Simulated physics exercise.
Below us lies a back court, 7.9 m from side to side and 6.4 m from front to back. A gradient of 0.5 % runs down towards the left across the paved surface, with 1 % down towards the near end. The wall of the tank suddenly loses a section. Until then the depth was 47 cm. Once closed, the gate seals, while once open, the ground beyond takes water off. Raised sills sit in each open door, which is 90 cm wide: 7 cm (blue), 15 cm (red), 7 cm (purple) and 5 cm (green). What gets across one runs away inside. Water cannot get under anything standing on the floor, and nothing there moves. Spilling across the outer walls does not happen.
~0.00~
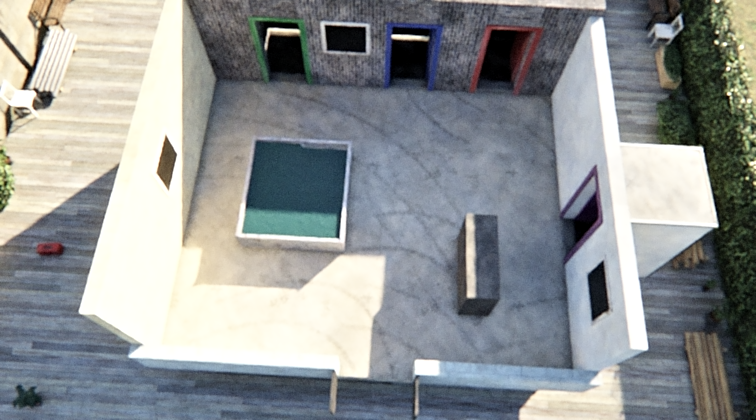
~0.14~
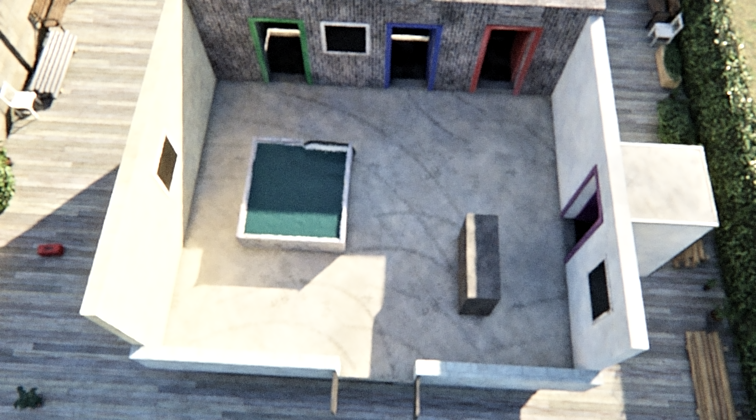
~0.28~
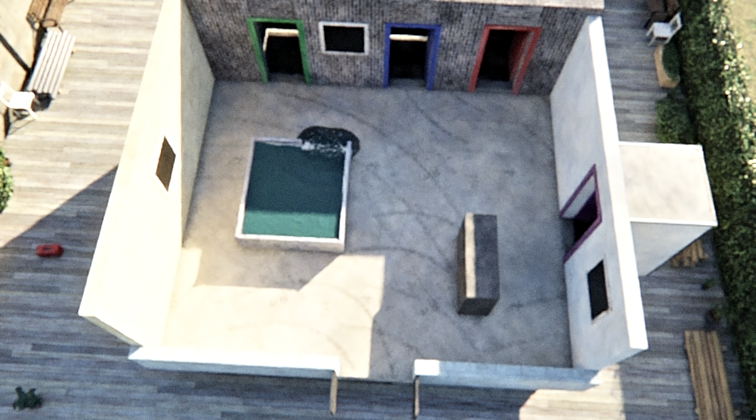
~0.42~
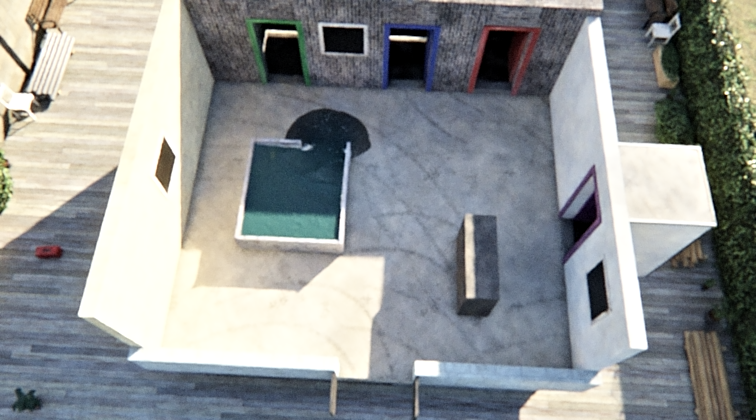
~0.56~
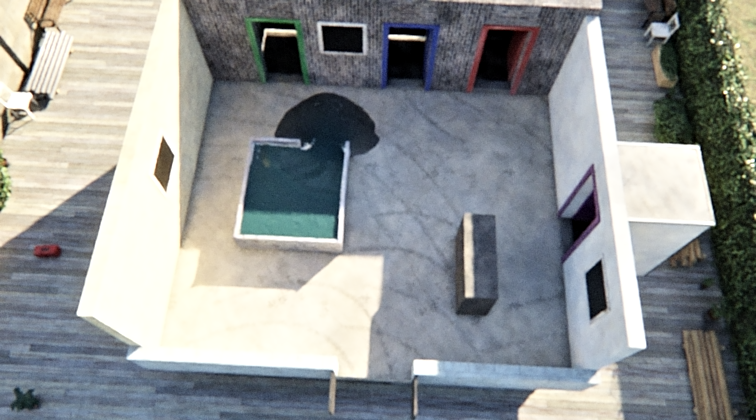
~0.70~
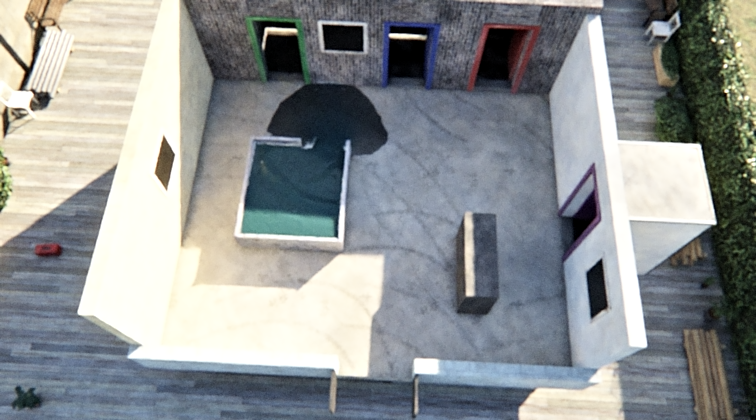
A white-rimmed tank of dark green water stands left of centre in a pale, walled court, seen steeply from above, with wooden decking outside. Green, blue and red doorframes line the dark back wall, a purple-framed opening pierces the right wall, and a grey block stands right of the tank. The tank's far rim breaks, and a dark, rounded sheet of water spreads steadily towards the back wall while the camera stays almost still.
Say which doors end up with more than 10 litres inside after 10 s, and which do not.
Outcome: At the blue door I expect the water to rise above the limit; at the red door I expect the water to hold within the limit; at the purple door I expect the water to hold within the limit; at the green door I expect the water to rise above the limit.
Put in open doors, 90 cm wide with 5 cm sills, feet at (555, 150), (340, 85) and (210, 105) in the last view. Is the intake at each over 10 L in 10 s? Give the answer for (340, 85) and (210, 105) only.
More, more.
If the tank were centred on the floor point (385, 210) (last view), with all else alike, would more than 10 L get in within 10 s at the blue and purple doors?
For the blue door, the amount is too high; for the purple door, the amount is acceptable.
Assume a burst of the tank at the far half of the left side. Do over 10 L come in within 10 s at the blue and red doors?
Compared with that limit, blue falls short while red falls short.
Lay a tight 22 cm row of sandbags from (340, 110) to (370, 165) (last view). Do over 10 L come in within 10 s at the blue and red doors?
At the blue door the limit is not reached, and at the red door it is not reached.
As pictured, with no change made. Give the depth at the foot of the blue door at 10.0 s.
Roughly 4.0 centimetres.
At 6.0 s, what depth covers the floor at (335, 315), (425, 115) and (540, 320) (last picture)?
Around 0 cm, 5 cm and 0 cm.
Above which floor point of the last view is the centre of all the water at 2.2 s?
Roughly (315, 169) in the last picture.
After 1.4 s water covers 10 % of the floor and is deepest (25 cm) near (336, 87); blue door 6 cm at the sill, 0 L in, red door not reached, purple door not reached, green door 12 cm at the sill, 3 L in.
After 2.2 s water covers 15 % of the floor and is deepest (26 cm) near (336, 87); blue door 12 cm at the sill, 7 L in, red door not reached, purple door not reached, green door 13 cm at the sill, 22 L in.
After 3.5 s water covers 30 % of the floor and is deepest (18 cm) near (213, 88); blue door 10 cm at the sill, 24 L in, red door 5 cm at the sill, 0 L in, purple door not reached, green door 11 cm at the sill, 58 L in.
After 6.0 s water covers 50 % of the floor and is deepest (12 cm) near (210, 101); blue door 8 cm at the sill, 30 L in, red door 3 cm at the sill, 0 L in, purple door 4 cm at the sill, 0 L in, green door 8 cm at the sill, 87 L in.
After 10.0 s water covers 75 % of the floor and is deepest (12 cm) near (159, 352); blue door 4 cm at the sill, 31 L in, red door 4 cm at the sill, 0 L in, purple door 3 cm at the sill, 0 L in, green door 5 cm at the sill, 98 L in.
